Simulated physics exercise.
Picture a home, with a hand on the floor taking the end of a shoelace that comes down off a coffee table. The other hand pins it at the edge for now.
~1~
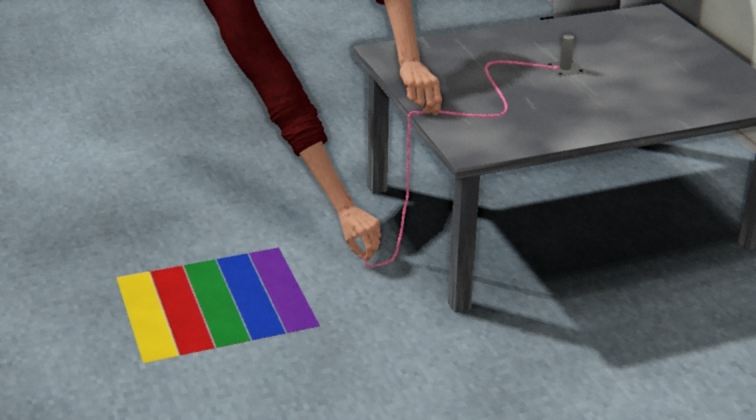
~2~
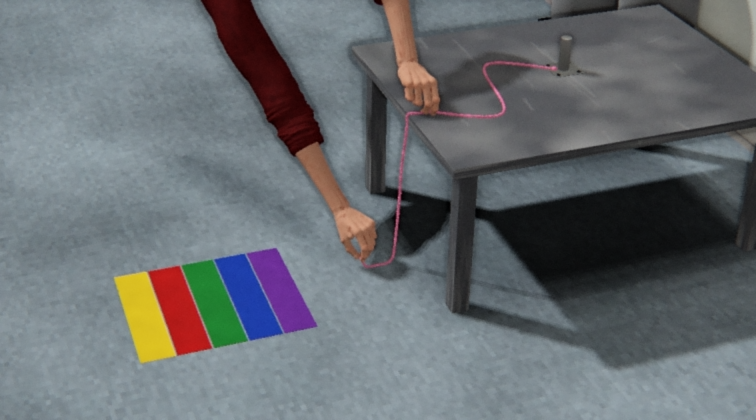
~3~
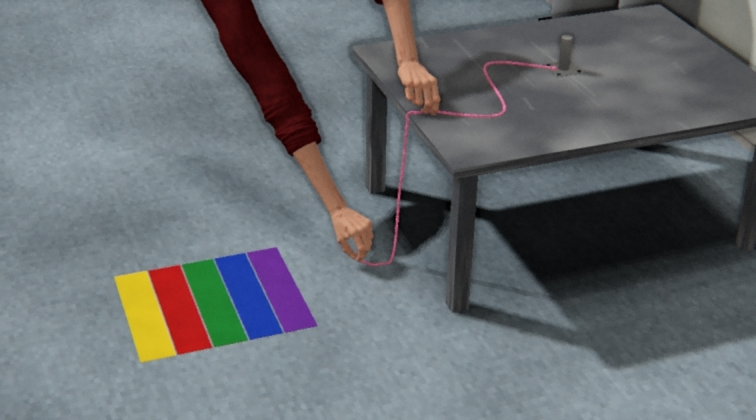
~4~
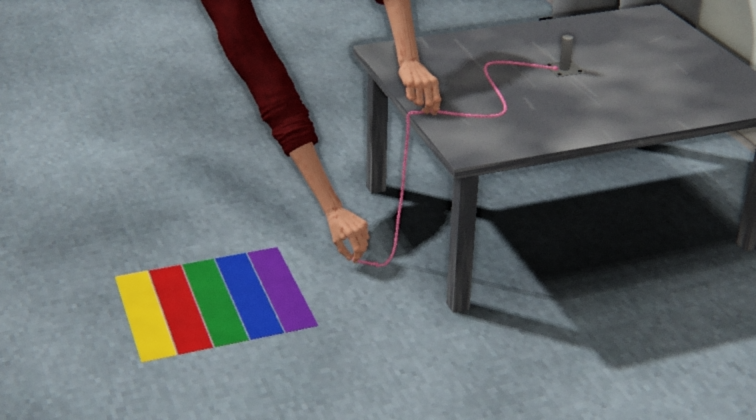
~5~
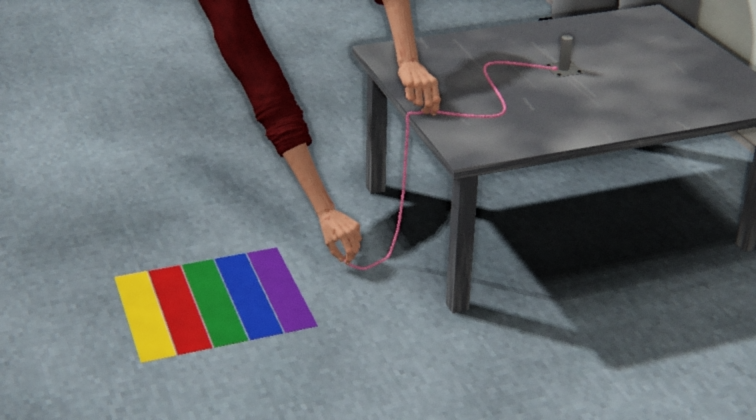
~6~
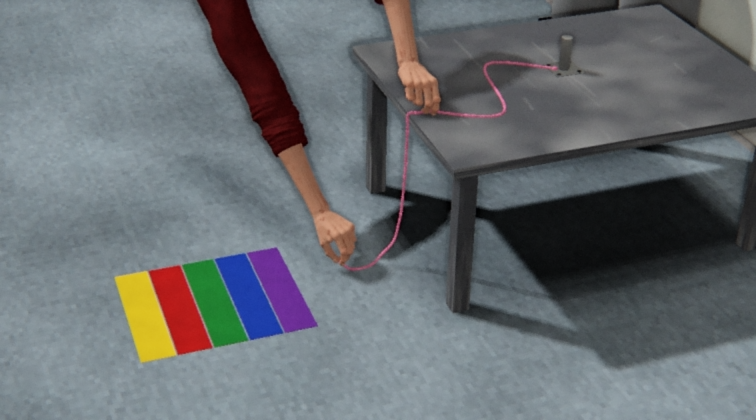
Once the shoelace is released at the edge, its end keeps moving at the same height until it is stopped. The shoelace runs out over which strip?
The yellow one.
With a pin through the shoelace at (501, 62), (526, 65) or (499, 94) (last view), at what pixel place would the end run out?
Expect roughly (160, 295) for the first, (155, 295) for the second and (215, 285) for the third.
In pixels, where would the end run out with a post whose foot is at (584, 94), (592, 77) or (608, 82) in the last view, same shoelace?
Try by try, about (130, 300), (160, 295) and (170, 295).
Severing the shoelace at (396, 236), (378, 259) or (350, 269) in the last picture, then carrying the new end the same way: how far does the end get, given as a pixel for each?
Case by case: Close to (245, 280), (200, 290) and (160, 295).
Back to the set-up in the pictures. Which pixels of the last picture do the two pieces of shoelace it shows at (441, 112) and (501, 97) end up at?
First one: (350, 149); second one: (434, 101).
A little later, end near (196, 289); over green.
Next, end near (161, 296); over red.
When it is tight, end near (140, 300); over yellow. It gets as far as the yellow strip.
